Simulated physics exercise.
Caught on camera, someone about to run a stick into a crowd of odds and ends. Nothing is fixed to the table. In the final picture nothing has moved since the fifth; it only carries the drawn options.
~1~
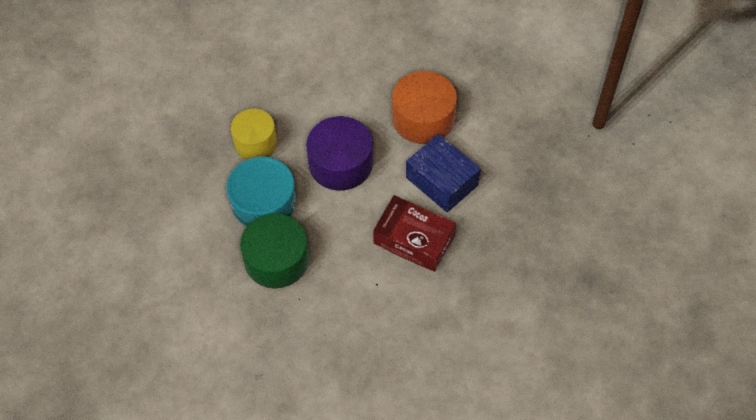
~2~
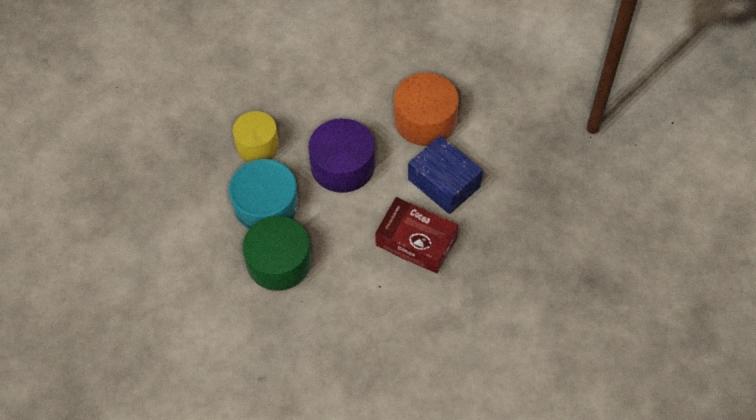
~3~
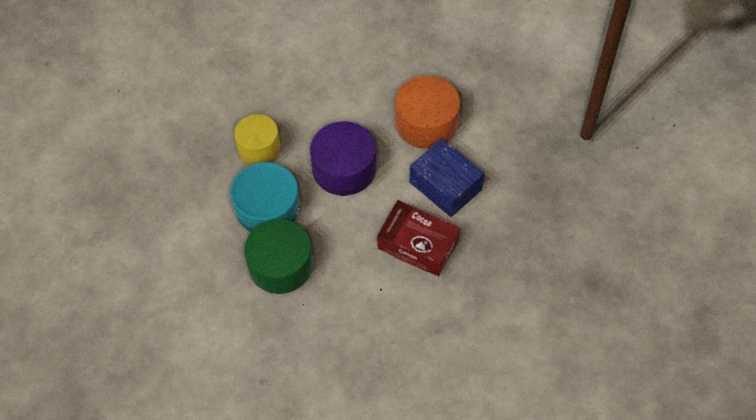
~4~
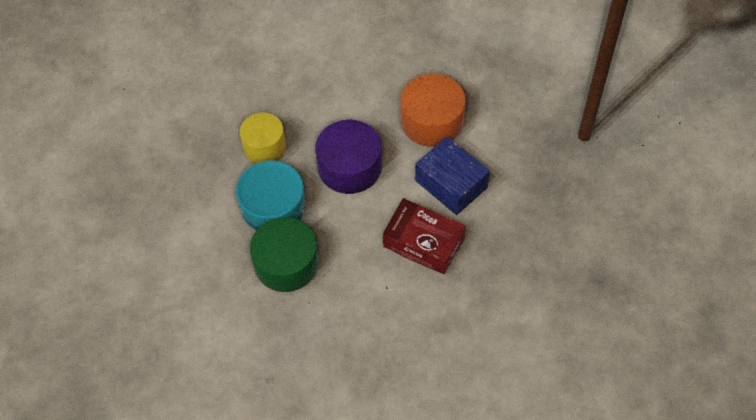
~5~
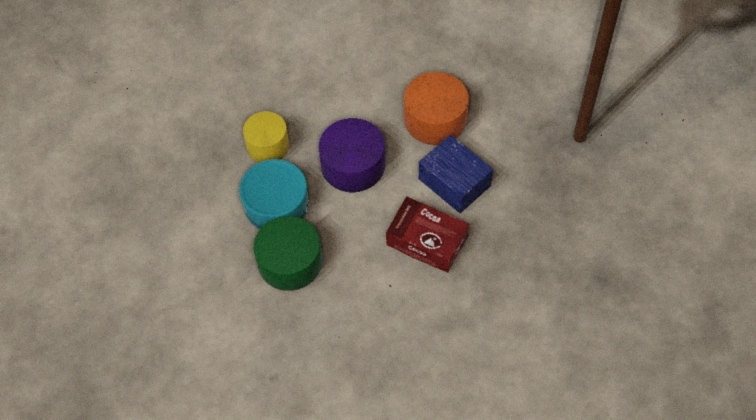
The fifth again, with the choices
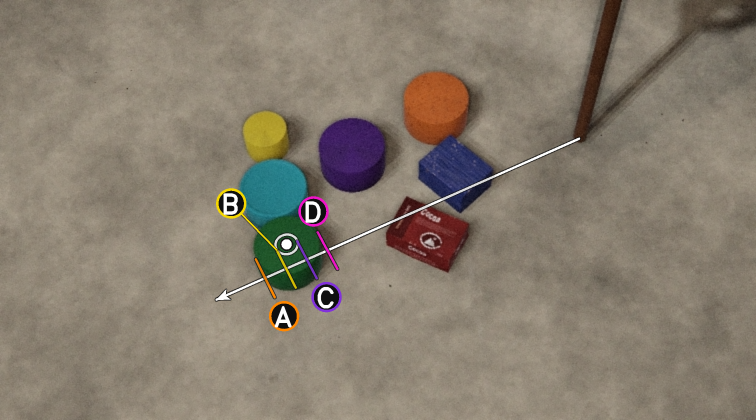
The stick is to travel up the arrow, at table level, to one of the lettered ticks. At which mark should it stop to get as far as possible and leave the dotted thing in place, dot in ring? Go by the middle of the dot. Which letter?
Stop at D.
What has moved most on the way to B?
It is the blue block.
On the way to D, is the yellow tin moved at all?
No.
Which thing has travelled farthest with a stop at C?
The blue block has gone farthest.
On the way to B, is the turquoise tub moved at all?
No.
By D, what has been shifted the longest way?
The blue block has gone farthest.
On the marked copy, A at (265, 278); B at (286, 269); C at (307, 259); D at (327, 250); the arrow from (579, 139) to (217, 300); the white dot at (287, 244).
Following D. Soon after the start, foot of the stick (492, 178).
Later, foot of the stick (403, 218); blue block (393, 183); red packet (422, 241).
In the end, foot of the stick (328, 251); blue block (390, 184); red packet (419, 245); the dot is still in its ring.
As for the rest, A shifts the dotted thing to (223, 271); B shifts the dotted thing to (244, 266); C shifts the dotted thing to (266, 260).
